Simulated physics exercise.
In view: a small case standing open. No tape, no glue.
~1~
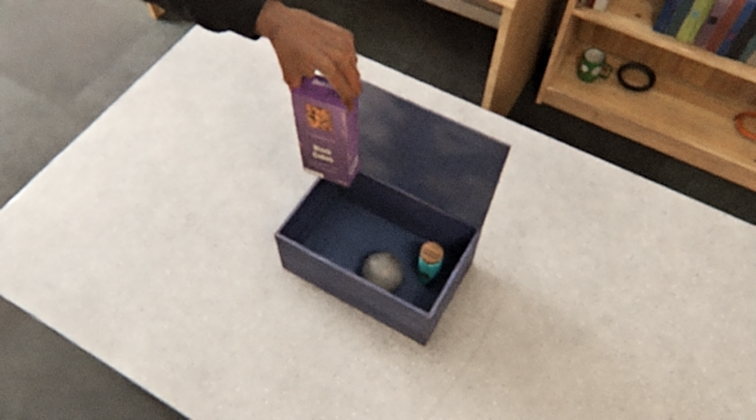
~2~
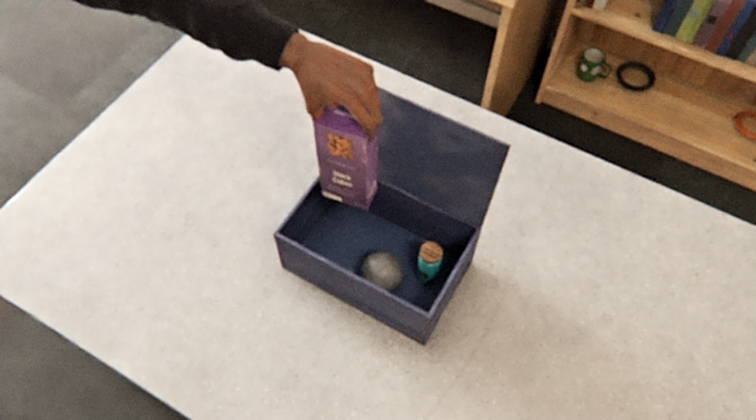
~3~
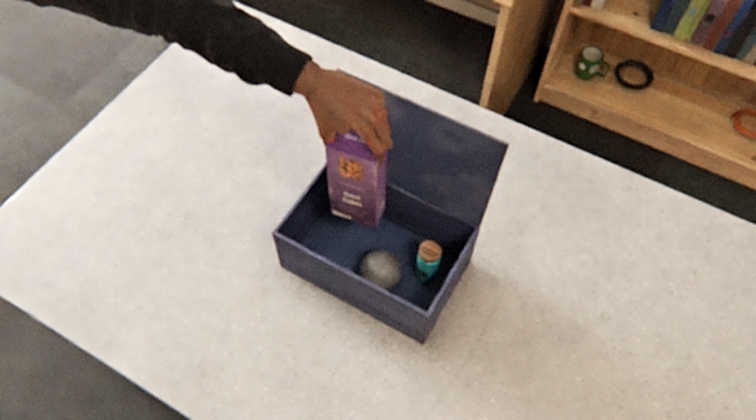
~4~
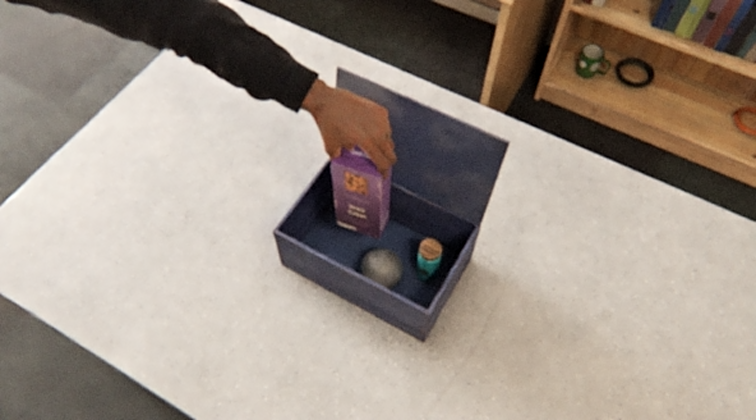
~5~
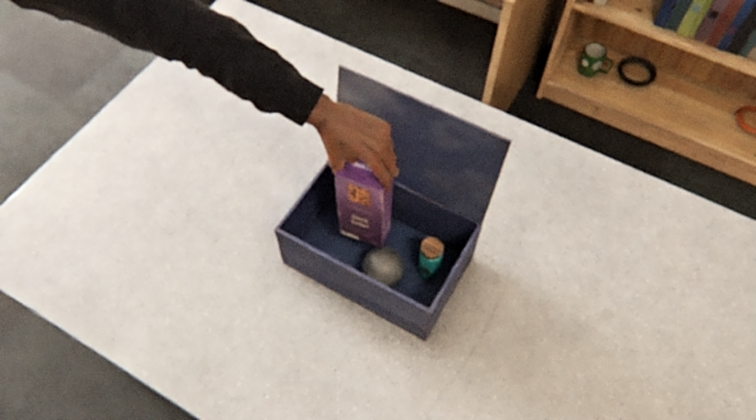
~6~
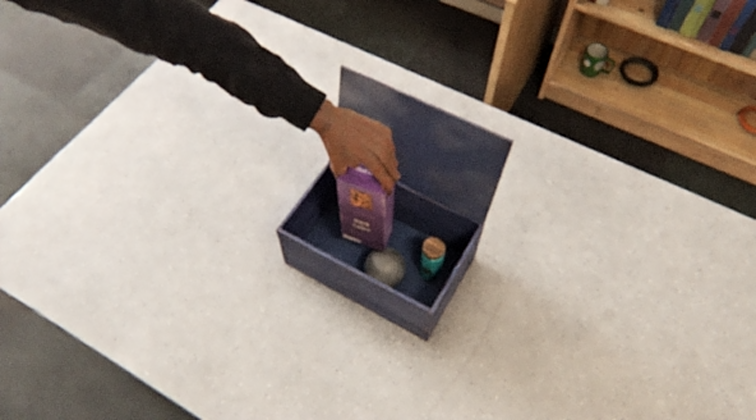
A hand lowers a purple packet into an open dark blue case beside a grey ball.
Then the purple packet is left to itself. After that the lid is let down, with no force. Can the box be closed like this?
The lid closes.
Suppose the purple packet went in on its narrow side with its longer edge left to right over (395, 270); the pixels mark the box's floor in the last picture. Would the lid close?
Then it sits on the rim.
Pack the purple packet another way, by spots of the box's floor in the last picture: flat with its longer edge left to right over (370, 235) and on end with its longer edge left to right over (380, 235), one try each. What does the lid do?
First try: It closes; second try: It will not close.
Then, 0.40 s after the last picture, purple packet tipped 52° from how it was near (362, 214); grey ball rolled a little.
Then, 1.40 s after the last picture, lid 70° above the rim; purple packet tipped 47° from how it was near (359, 213); grey ball rolled about its own width.
Then, 2.00 s after the last picture, lid 43° above the rim; purple packet tipped 50° from how it was near (357, 220); grey ball rolled about its own width.
Then, 2.40 s after the last picture, lid 12° above the rim; purple packet tipped 62° from how it was near (359, 226); grey ball rolled about its own width.
At rest, lid shut; tipped over in the box, purple packet; moved from the start, grey ball; turquoise shaker in place. Seen from the same camera at the end, purple packet near (359, 238).
